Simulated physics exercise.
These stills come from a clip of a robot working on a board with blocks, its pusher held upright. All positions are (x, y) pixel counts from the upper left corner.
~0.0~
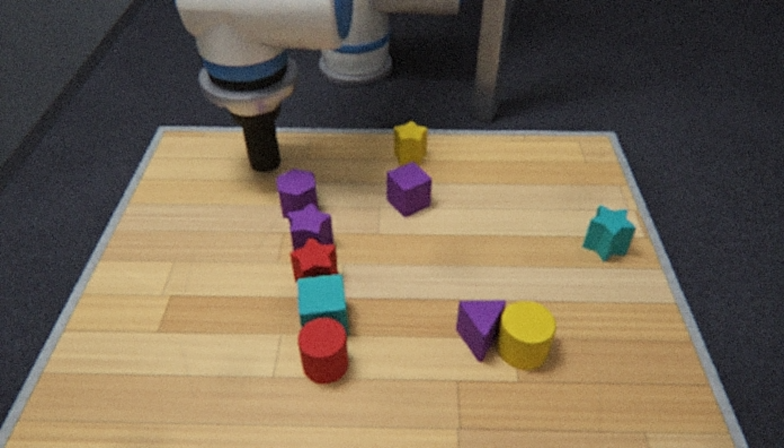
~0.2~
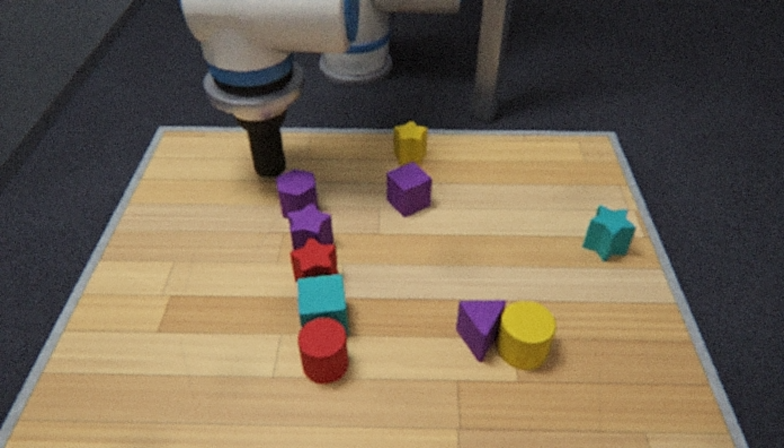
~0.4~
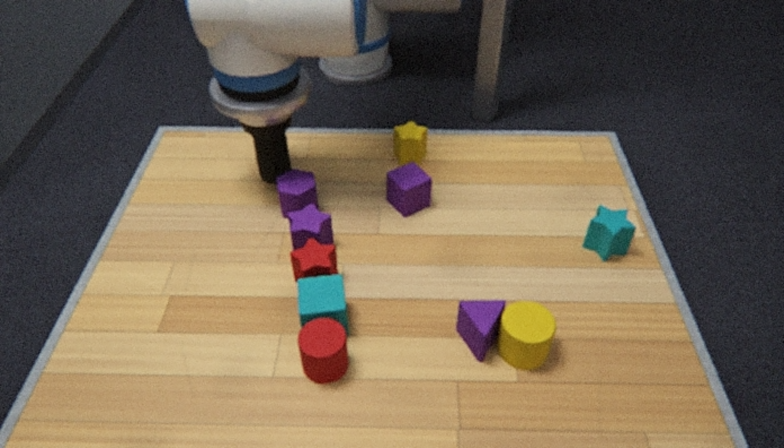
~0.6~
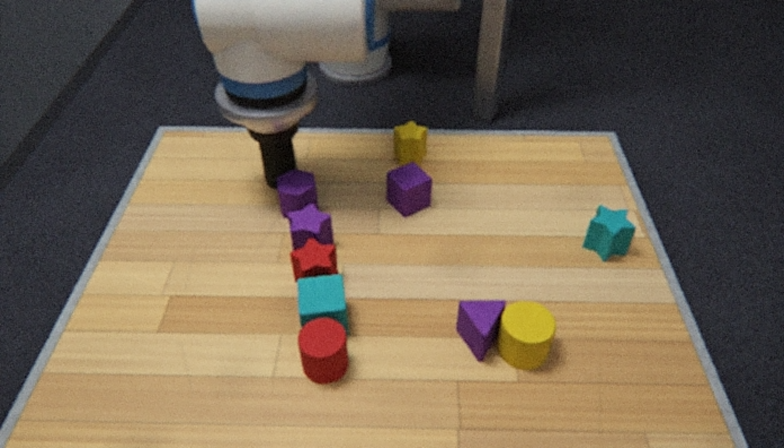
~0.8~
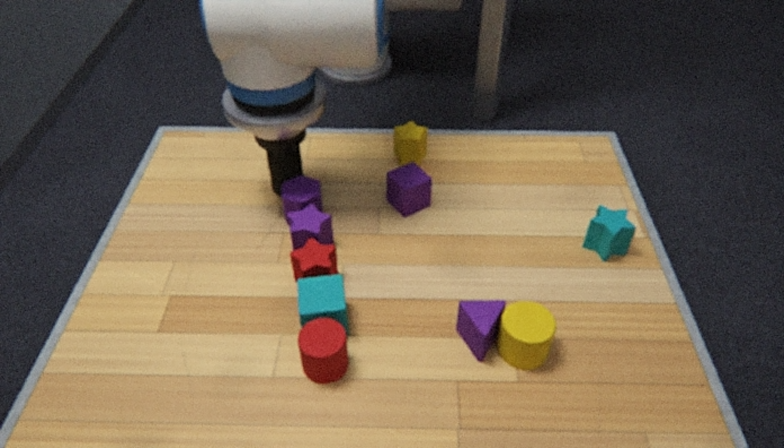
Robot arm easing its black tip toward a line of coloured blocks and nudging the purple six-sided block slightly forward.
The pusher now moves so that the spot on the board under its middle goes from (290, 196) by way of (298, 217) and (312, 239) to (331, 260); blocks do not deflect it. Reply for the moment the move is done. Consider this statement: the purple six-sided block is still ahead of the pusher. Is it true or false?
The claim does not hold.
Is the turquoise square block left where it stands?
That would be a no.
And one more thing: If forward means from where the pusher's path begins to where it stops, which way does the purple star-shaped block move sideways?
My answer: Left.
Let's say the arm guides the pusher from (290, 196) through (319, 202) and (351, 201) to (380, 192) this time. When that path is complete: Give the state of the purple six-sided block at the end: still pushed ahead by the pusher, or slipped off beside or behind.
At the end of the path, the pusher has already lost the purple six-sided block, which lies beside or behind it.
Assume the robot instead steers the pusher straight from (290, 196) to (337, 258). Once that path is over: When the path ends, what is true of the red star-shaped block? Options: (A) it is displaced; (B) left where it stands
A - it is displaced.
What follows on the original path. One third of the way, pusher (297, 208); purple six-sided block (316, 208); purple star-shaped block (323, 234), turned 20° clockwise; red star-shaped block (314, 261).
Two thirds of the way, pusher (311, 230); purple six-sided block (345, 218), turned 35° anticlockwise; purple star-shaped block (339, 245), turned 30° clockwise; red star-shaped block (320, 271), turned 15° clockwise; turquoise square block (321, 306).
At the end, pusher (330, 251); purple six-sided block (363, 219), turned 70° anticlockwise; purple star-shaped block (354, 249), turned 50° clockwise; red star-shaped block (322, 272), turned 20° clockwise; turquoise square block (321, 307).
